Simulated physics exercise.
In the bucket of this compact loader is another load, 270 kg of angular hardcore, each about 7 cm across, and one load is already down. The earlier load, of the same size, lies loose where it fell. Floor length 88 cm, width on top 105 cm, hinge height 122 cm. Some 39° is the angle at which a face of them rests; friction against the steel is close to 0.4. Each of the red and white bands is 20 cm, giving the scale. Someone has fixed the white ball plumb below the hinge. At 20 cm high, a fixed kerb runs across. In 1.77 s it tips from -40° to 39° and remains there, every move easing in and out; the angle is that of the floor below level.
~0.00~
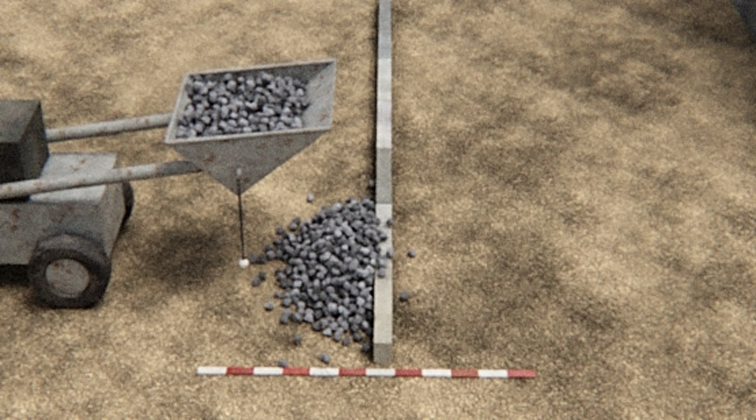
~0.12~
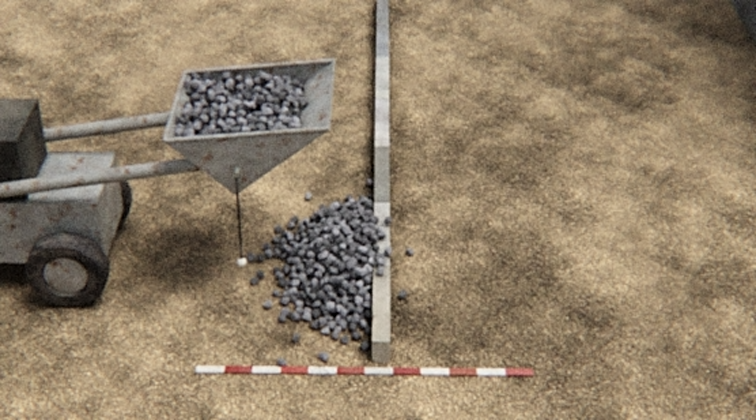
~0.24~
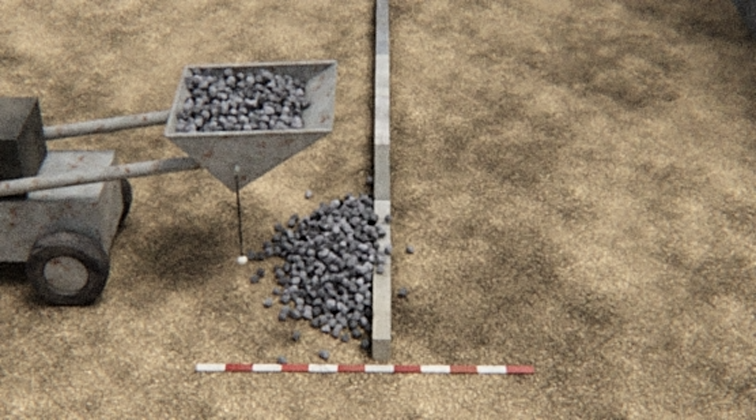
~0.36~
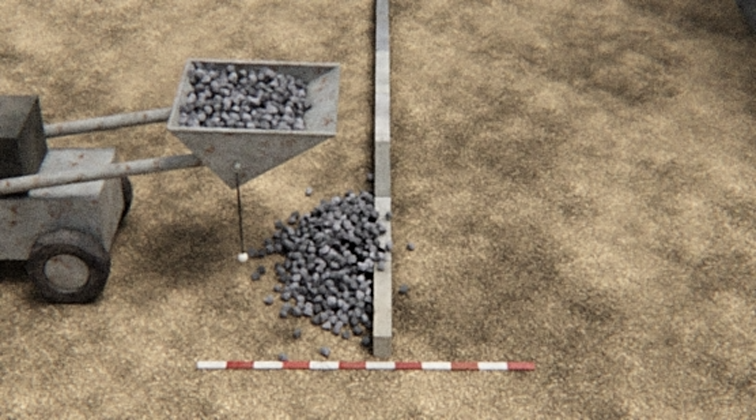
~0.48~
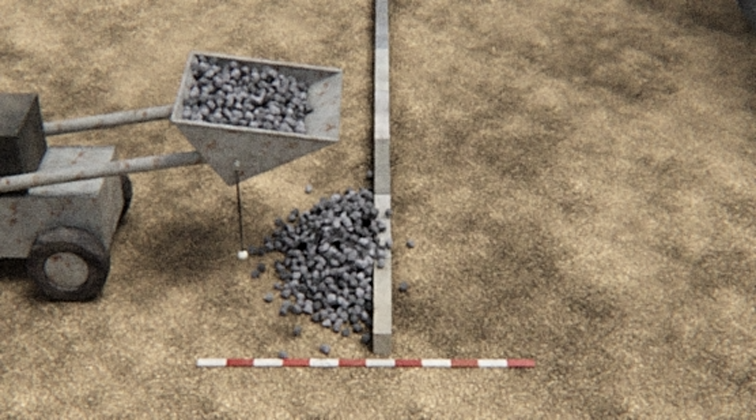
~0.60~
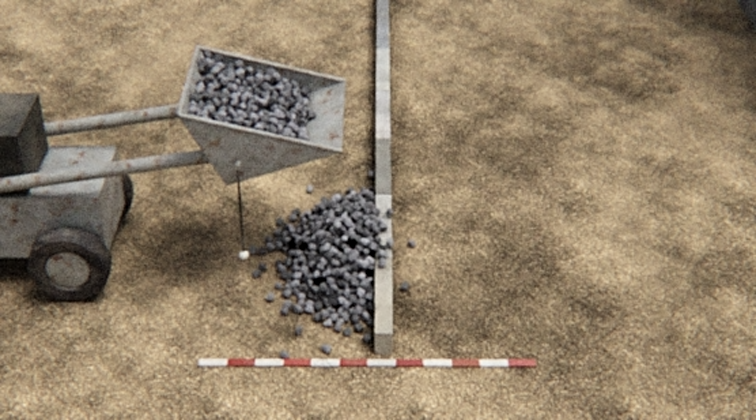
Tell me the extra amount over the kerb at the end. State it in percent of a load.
22 per cent.
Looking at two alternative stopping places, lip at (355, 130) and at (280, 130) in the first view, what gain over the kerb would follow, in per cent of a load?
About 55 per cent from the first spot and 0 per cent from the second.
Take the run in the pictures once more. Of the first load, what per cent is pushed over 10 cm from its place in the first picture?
I'd say roughly 5 per cent of them.
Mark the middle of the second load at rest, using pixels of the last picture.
(355, 237).
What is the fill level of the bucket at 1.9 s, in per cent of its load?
It holds some 50 per cent.
After 1.3 s the floor is at 27°; in per cent of one load, 100 in the bucket, 100 on this side of the kerb; the foremost stones are at (391, 247).
After 1.9 s the floor is at 39°; in per cent of one load, 49 in the bucket, 151 on this side of the kerb; the foremost stones are at (392, 235).
After 2.2 s the floor is at 39°; in per cent of one load, 9 in the bucket, 180 on this side of the kerb, 10 over the kerb; the foremost stones are at (448, 251).
After 4.7 s the floor is at 39°; in per cent of one load, 0 in the bucket, 178 on this side of the kerb, 22 over the kerb; the foremost stones are at (481, 269). Net gain over the kerb, 22.
